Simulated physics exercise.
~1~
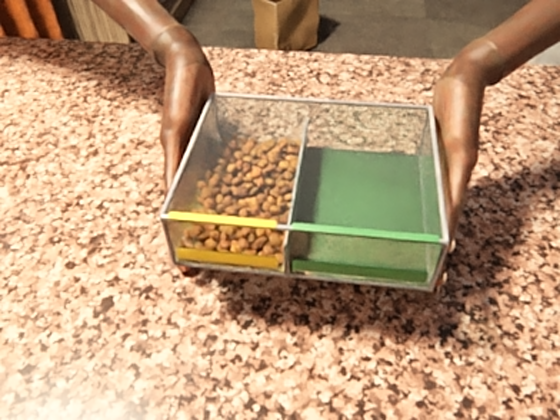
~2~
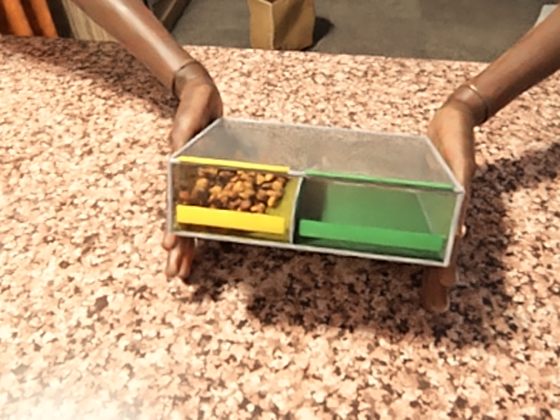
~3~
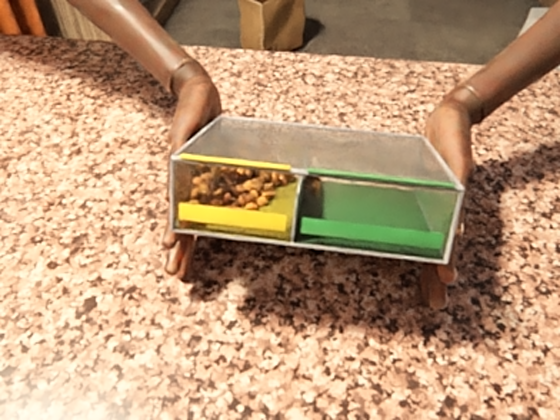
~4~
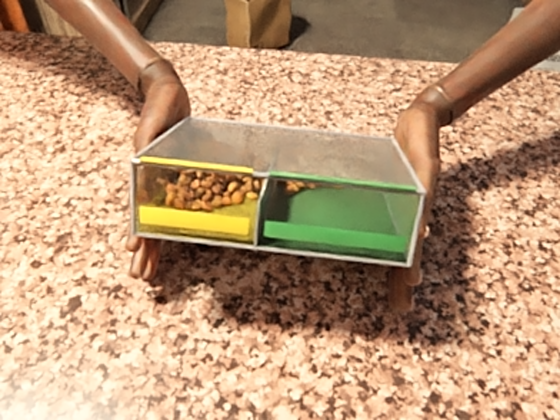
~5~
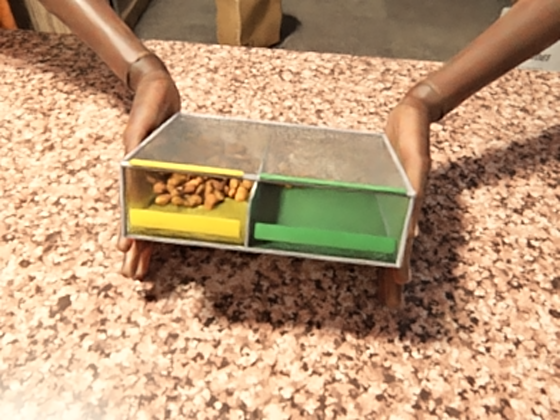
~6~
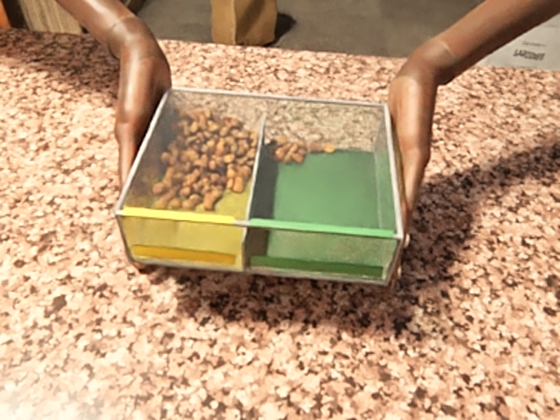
On a speckled stone counter, hands tilting and levelling a clear two-part box, brown kibble mostly staying in yellow, some reaching green.
